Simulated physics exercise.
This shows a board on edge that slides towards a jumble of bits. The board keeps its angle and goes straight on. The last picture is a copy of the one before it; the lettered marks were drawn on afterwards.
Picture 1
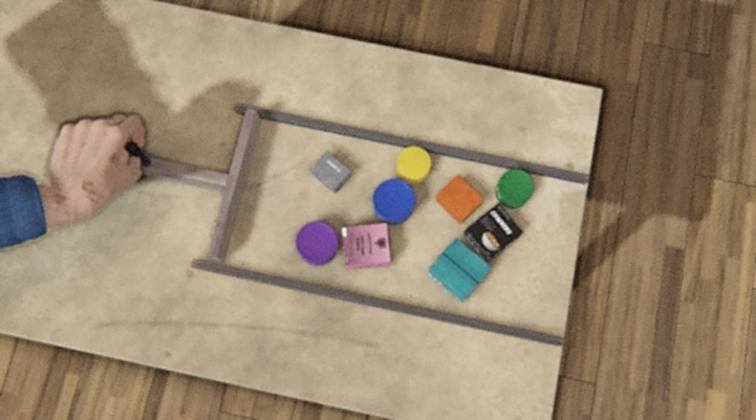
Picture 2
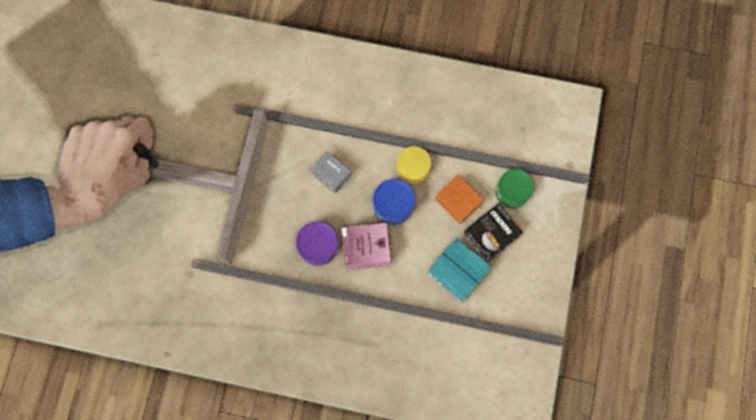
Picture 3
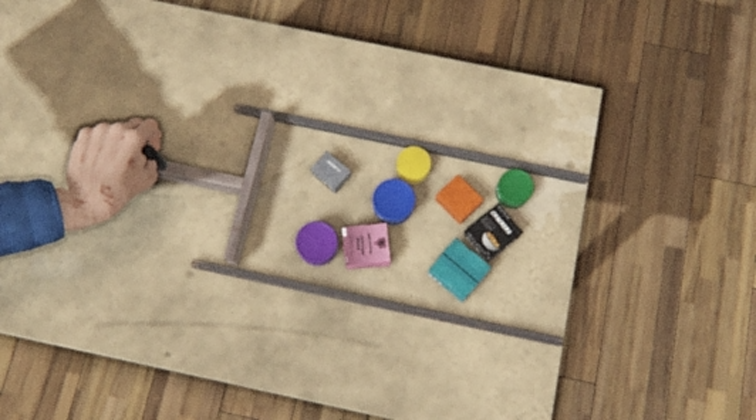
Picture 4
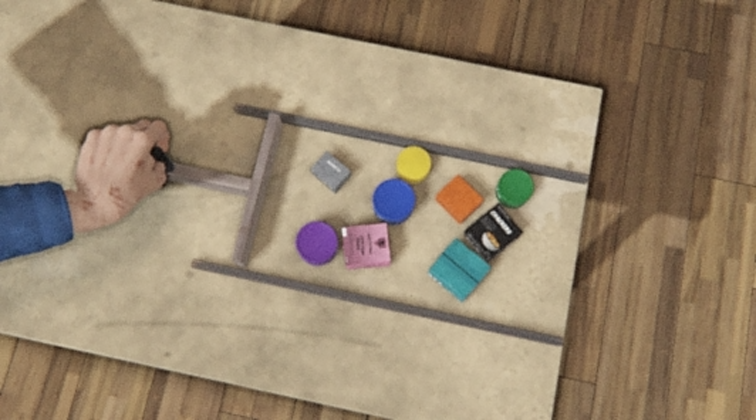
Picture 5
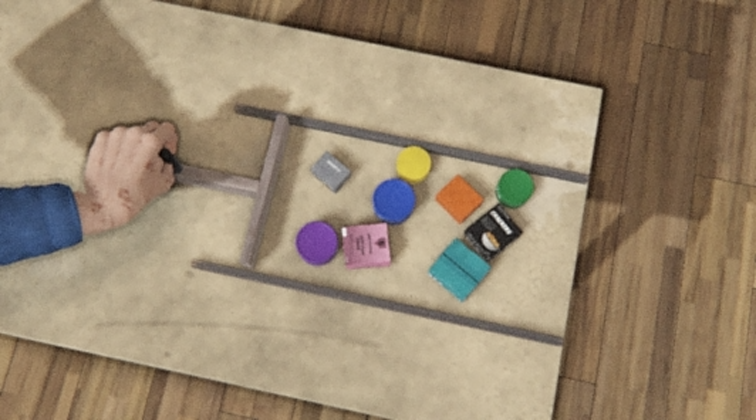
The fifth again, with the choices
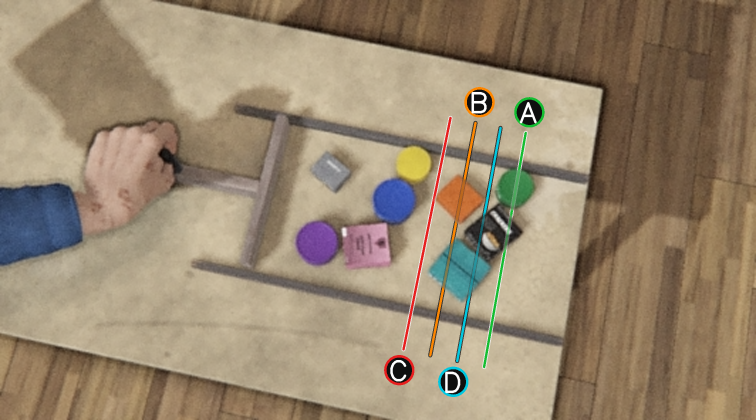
On a pale sheet over a wooden floor, a hand slowly pushed a flat bar a short way right between two rails, while the colourful tubs, boxes and packets ahead of it stayed still.
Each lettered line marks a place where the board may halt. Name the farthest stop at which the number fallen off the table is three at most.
At A, and not beyond.
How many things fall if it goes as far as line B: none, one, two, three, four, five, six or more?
The count is none.
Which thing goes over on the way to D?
The turquoise box goes over.
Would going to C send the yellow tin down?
No.
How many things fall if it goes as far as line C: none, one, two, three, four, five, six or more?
By then, none.
On the copy, A at (506, 246); B at (454, 235); C at (428, 230); D at (480, 240).
On A. First, board (351, 205); turquoise box (462, 272); yellow tin (418, 167).
Then, board (438, 223); turquoise box (543, 294); black packet (537, 238).
Finally, board (507, 237); turquoise box over the edge; green tub over the edge; three fallen.
By contrast, B is within the limit but short; C is within the limit but short; D is within the limit but short.
